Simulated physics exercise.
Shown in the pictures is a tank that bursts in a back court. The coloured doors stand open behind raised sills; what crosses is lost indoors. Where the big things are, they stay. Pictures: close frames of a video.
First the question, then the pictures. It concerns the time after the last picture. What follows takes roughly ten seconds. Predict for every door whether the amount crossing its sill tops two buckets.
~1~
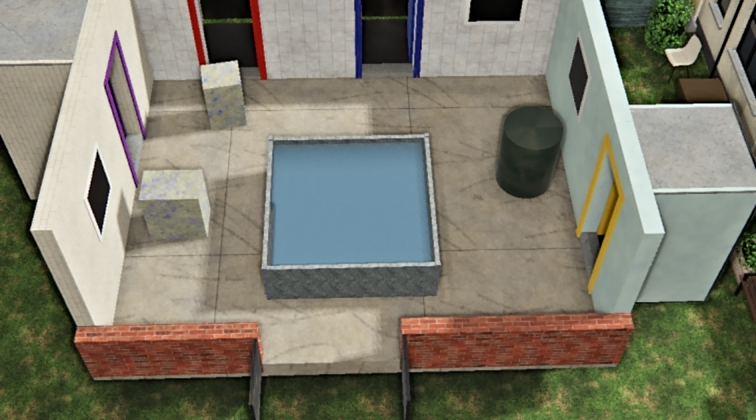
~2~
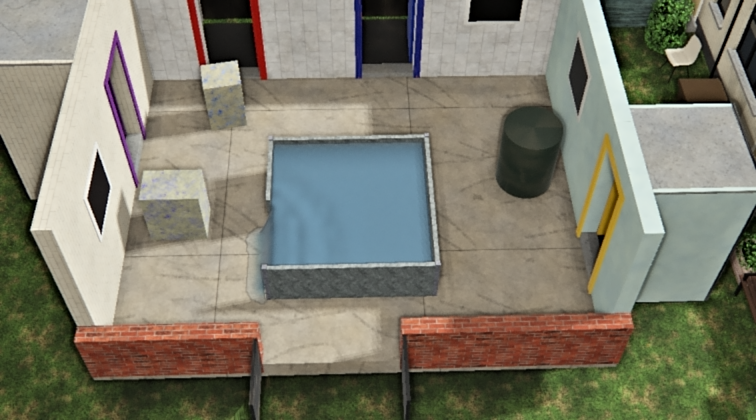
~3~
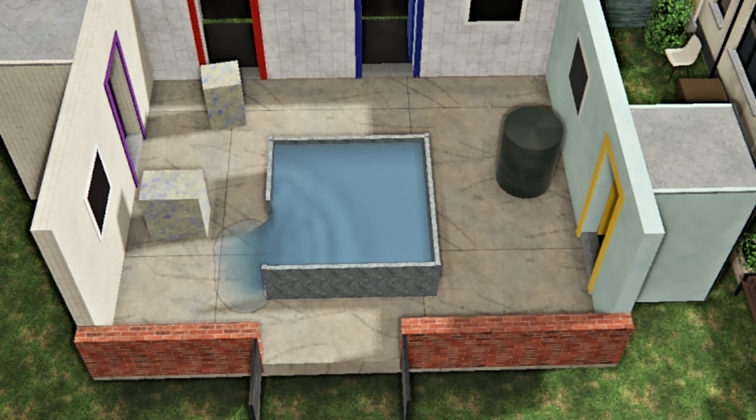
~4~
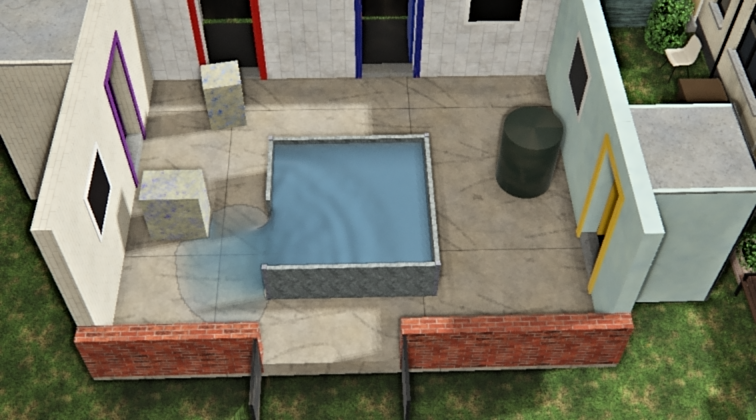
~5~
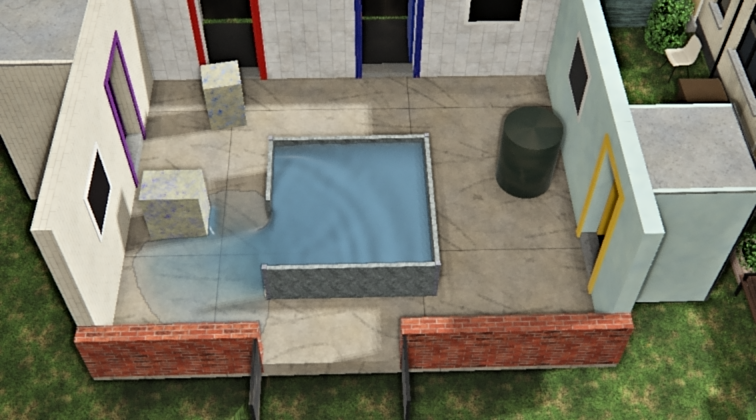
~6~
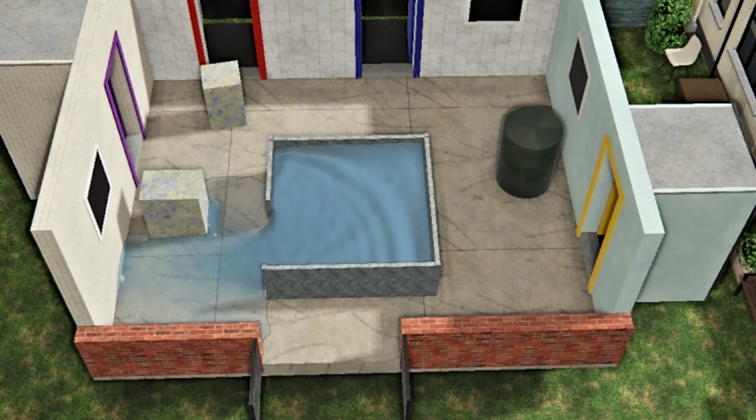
The yellow door does not top it. The purple door does not top it. The blue door does not top it. The red door tops it.
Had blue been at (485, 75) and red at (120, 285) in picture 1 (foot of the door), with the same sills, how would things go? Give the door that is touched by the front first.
The first to get wet is the red door.
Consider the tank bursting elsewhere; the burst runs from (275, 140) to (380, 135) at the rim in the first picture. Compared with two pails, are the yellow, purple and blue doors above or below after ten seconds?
In that case the yellow door one stays within bounds, the purple door one stays within bounds and the blue door one breaks the limit.
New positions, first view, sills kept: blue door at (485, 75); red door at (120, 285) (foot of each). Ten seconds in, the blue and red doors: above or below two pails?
Well, the blue one stays within bounds, and as for the red one, it runs over.
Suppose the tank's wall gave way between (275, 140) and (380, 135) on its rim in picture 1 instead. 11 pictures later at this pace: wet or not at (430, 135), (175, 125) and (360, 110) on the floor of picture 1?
So: Spared, then wetted, then wetted.
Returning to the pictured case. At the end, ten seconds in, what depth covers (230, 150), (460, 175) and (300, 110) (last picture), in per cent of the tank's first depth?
Going in order, roughly 14, 10 and 10 %.
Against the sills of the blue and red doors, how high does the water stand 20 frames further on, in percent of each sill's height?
Some 0 percent, then some 240 percent.
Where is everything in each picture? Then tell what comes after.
In the first picture, the open tank at (350, 201) is whole and still.
In the second picture, the front is at (255, 297), out from the gap at (271, 252).
In the third picture, water pours out at (271, 254) and has run to (223, 238).
In the fourth picture, water pours out at (272, 255) and has run to (182, 252).
In the fifth picture, the front is at (141, 256), out from the gap at (272, 255).
In the sixth picture, the front is at (117, 307), out from the gap at (272, 255).
A moment on, water covers 25 % of the floor; the yellow door not reached, the purple door wet at the sill, nothing in, the blue door not reached, the red door not reached.
Next, water covers 30 % of the floor; the yellow door not reached, the purple door wet at the sill, nothing in, the blue door not reached, the red door not reached.
Then, water covers 50 % of the floor; the yellow door not reached, the purple door wet at the sill, nothing in, the blue door not reached, the red door under two buckets in.
Later, water covers 80 % of the floor; the yellow door wet at the sill, nothing in, the purple door wet at the sill, nothing in, the blue door wet at the sill, nothing in, the red door over two buckets in.
In the end, water covers 95 % of the floor; the yellow door wet at the sill, nothing in, the purple door wet at the sill, nothing in, the blue door wet at the sill, nothing in, the red door far over two buckets in.
